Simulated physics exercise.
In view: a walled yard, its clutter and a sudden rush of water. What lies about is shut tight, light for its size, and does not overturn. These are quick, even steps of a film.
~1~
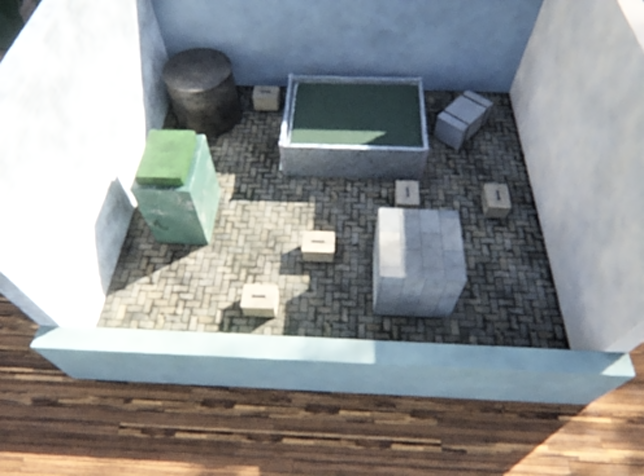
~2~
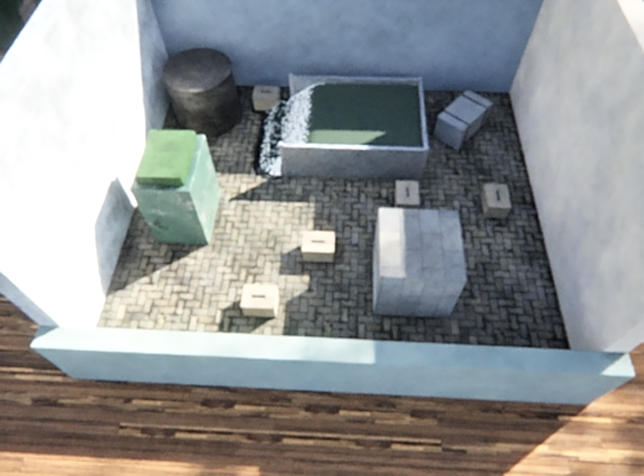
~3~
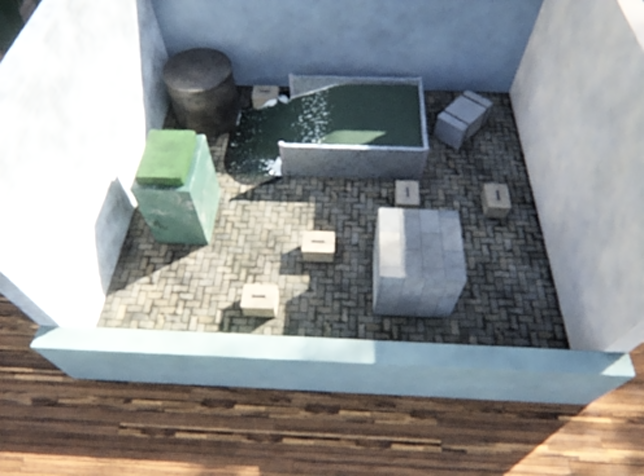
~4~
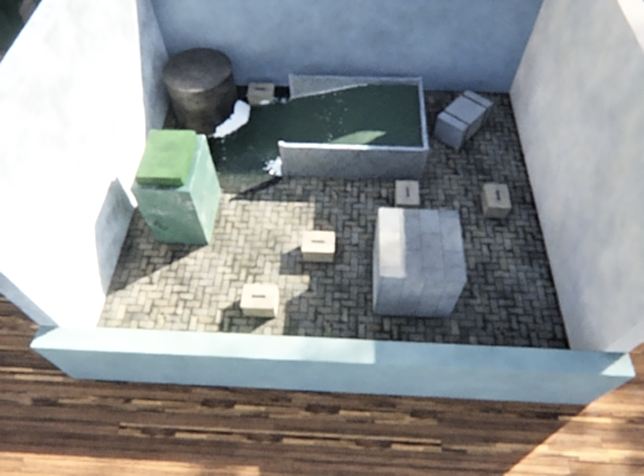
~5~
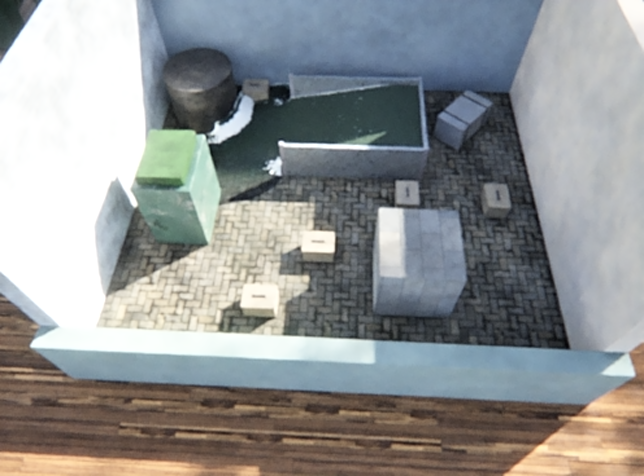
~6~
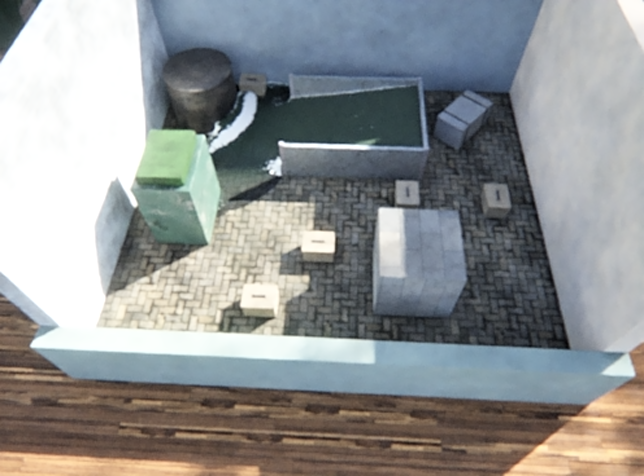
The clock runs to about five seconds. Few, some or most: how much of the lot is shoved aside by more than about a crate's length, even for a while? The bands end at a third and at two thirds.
Share: Less than a third.
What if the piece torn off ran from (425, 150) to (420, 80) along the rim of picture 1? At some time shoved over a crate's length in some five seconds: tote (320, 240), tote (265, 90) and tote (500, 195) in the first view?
In that order: Under that, less than that, pushed that far.
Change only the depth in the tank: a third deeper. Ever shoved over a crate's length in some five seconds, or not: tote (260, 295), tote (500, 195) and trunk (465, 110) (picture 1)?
As listed: Moved that far, not that far, under that.
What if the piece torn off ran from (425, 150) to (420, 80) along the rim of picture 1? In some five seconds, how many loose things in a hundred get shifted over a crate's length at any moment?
About 30 per cent.
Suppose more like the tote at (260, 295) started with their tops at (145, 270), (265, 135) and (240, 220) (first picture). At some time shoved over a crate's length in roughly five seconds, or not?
As listed: That far or more, that far or more, yes.
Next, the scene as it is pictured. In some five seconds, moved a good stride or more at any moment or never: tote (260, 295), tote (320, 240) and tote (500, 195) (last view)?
As listed: Swept aside, under that, less than that.
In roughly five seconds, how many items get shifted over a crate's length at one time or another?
The number is 2.
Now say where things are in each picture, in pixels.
The first frame shows a tote at (266, 92) rests on the ground; a tote at (408, 192) rests on the ground; 0 of 7 have shifted.
The second frame shows a tote at (266, 92) rests on the ground; a tote at (408, 192), on the bottom; 0 of 7 have shifted.
The third frame shows a tote at (265, 92), on the bottom; a tote at (408, 192), on the bottom; 0 of 7 have shifted.
The fourth frame shows a tote at (261, 89), on the bottom, close to its start; a tote at (408, 192), on the bottom; 1 of 7 have shifted.
The fifth frame shows a tote at (255, 85), on the bottom, close to its start; a tote at (408, 192), on the bottom; 1 of 7 have shifted.
The sixth frame shows a tote at (252, 80) rests on the ground, a stride from its start; a tote at (408, 192) rests on the ground; 1 of 7 have shifted.
A moment on, 0 of 7 are well off their spots; 0 afloat.
Next, 0 of 7 are well off their spots; 1 afloat.
Later, 0 of 7 are well off their spots; 1 afloat.
In the end, 2 of 7 are well off their spots, and 2 have been at some point; 2 afloat.
